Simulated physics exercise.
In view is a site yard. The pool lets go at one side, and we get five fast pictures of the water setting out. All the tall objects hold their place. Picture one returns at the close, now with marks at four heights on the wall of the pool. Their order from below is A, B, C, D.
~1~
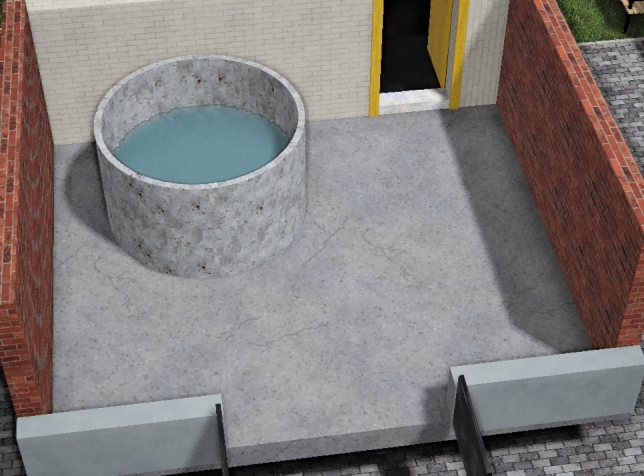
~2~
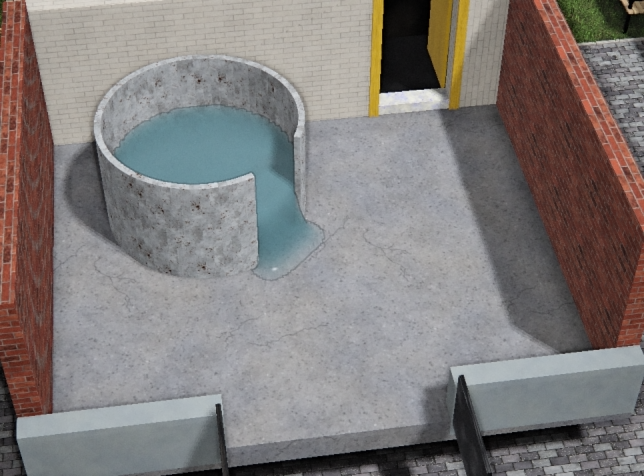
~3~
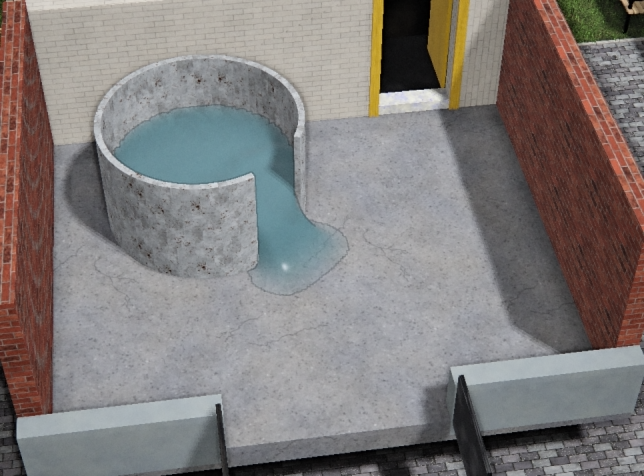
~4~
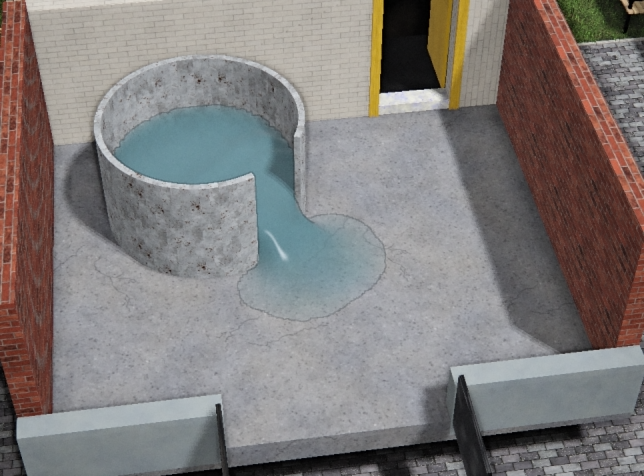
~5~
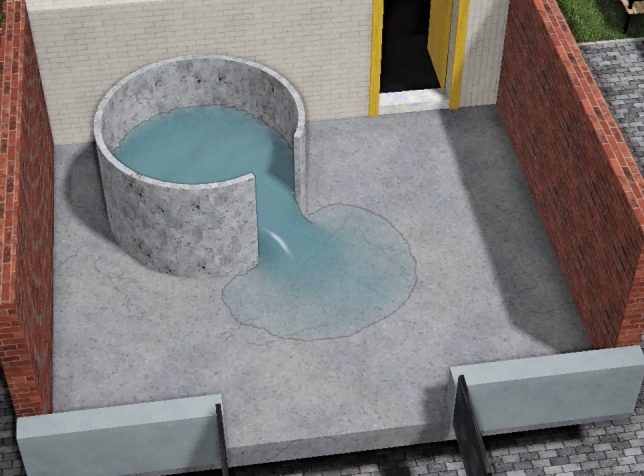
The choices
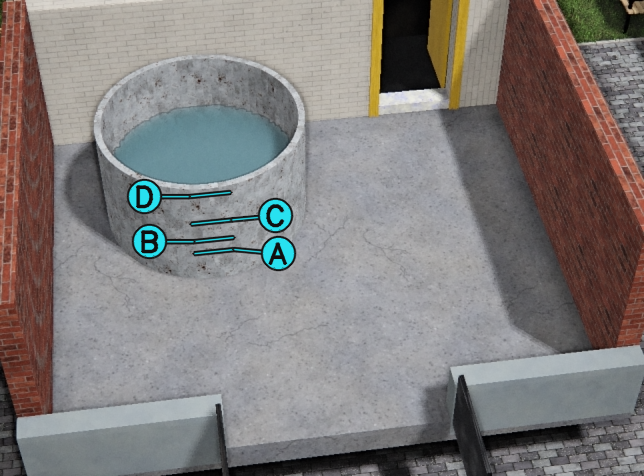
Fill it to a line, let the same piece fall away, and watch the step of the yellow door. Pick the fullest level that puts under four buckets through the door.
Choose C.
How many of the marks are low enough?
Three of them.
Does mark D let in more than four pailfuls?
Yes, that goes wrong.
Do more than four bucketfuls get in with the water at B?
No.
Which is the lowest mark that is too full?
D it is.
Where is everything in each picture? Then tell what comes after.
In the first picture, water in the pool at rest, its middle at (204, 164); foot of the yellow doorway at (413, 112); open gate at (337, 377).
In the second picture, front seen at (266, 272), 1 % of the ground wet.
In the third picture, front seen at (339, 249), 3 % of the ground wet.
In the fourth picture, front seen at (372, 273), 7 % of the ground wet.
In the fifth picture, front seen at (400, 295), 12 % of the ground wet.
On the marked copy, A at (214, 251); B at (213, 239); C at (211, 222); D at (209, 194); from the bottom up A, B, C, D.
Choosing A, nothing gets over.
Choosing B, nothing gets over.
Choosing C, a bucket or two gets in.
Choosing D, about 8 bucketfuls get in.
